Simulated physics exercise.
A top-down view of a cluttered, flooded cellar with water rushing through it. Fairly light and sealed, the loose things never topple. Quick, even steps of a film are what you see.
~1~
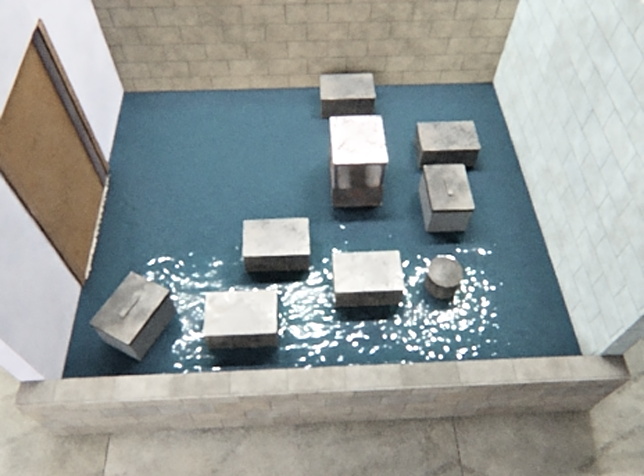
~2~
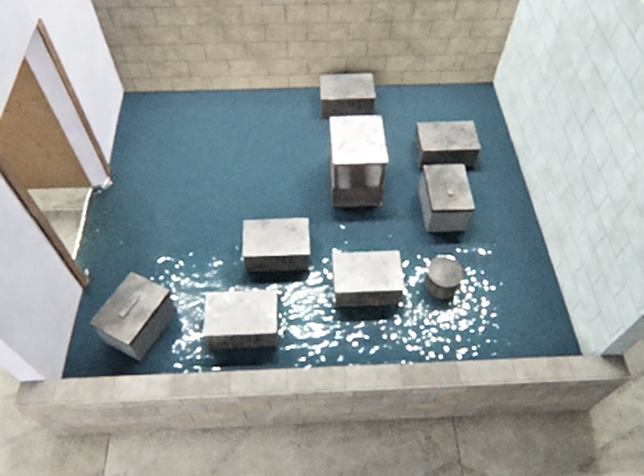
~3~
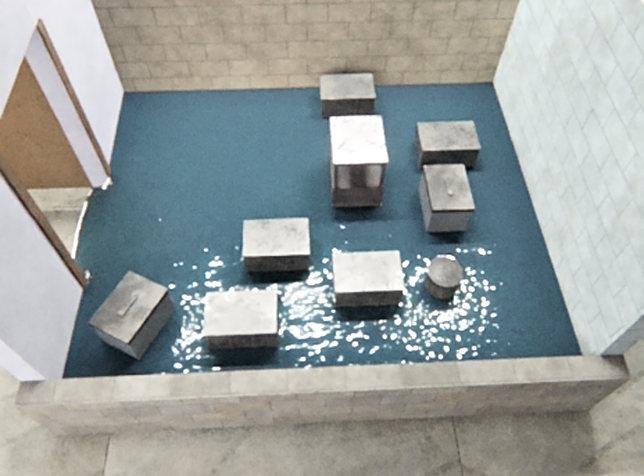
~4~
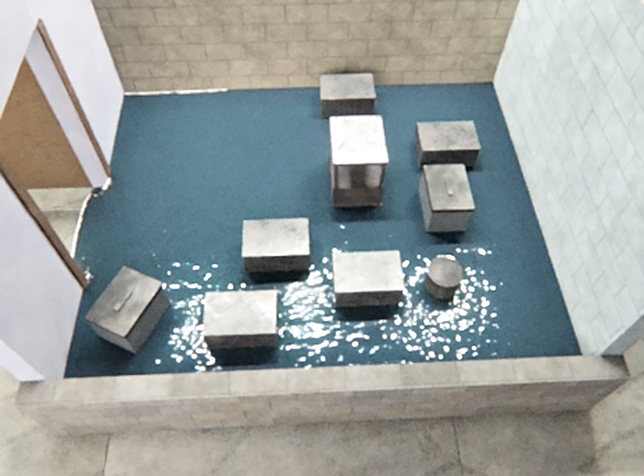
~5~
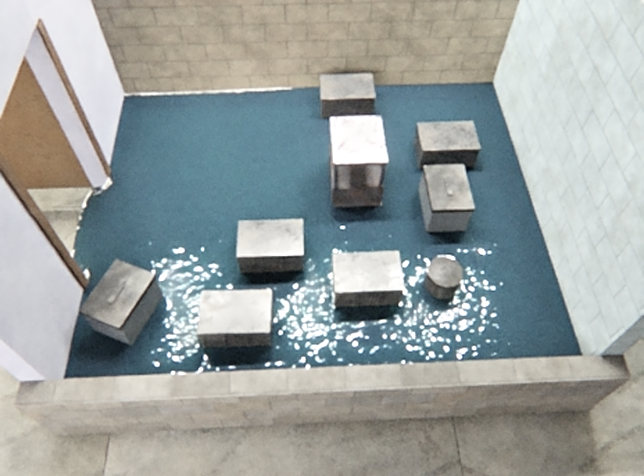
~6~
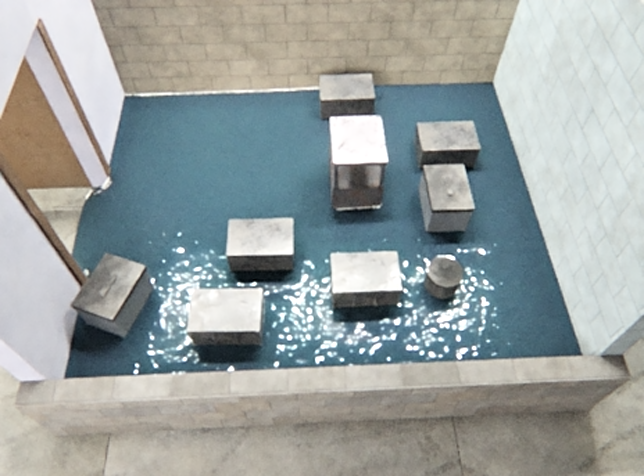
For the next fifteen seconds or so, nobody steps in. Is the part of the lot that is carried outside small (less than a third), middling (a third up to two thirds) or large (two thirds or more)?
Middling.
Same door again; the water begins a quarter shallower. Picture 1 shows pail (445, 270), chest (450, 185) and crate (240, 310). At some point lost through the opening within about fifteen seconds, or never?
Going through them: Never leaves, then never leaves, then leaves the room.
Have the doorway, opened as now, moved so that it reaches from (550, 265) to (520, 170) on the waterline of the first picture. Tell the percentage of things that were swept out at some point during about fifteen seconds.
Roughly 80 in a hundred.
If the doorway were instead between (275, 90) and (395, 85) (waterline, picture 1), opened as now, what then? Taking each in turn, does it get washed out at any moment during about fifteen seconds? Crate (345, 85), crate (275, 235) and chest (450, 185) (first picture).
In the order given: Escapes, escapes, escapes.
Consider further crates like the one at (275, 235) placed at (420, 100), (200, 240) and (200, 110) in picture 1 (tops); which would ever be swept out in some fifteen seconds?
The three, in sequence: Remains behind, departs and departs.
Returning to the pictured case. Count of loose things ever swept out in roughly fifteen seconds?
The answer is 4.
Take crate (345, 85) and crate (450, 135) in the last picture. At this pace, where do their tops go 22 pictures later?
First near (221, 107), second near (400, 133).
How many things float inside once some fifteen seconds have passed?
The answer is 4.
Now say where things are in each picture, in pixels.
The first picture shows a chest at (130, 307) floats; a crate at (276, 237), afloat; 0 of 8 have shifted.
The second picture shows a chest at (130, 307), afloat; a crate at (276, 237) floats; 0 of 8 have shifted.
The third picture shows a chest at (128, 306) floats; a crate at (276, 237) floats; 0 of 8 have shifted.
The fourth picture shows a chest at (124, 300) floats, close to its start; a crate at (276, 237), afloat; 1 of 8 have shifted.
The fifth picture shows a chest at (117, 292), afloat, close to its start; a crate at (270, 238) floats, close to its start; 3 of 8 have shifted.
The sixth picture shows a chest at (109, 285), afloat, a stride from its start; a crate at (260, 236) floats, close to its start; 3 of 8 have shifted.
A moment on, 0 of 8 are out; 8 afloat.
Next, 1 of 8 are out; 7 afloat.
Later, 3 of 8 are out; 5 afloat.
In the end, 4 of 8 are out; 4 afloat.
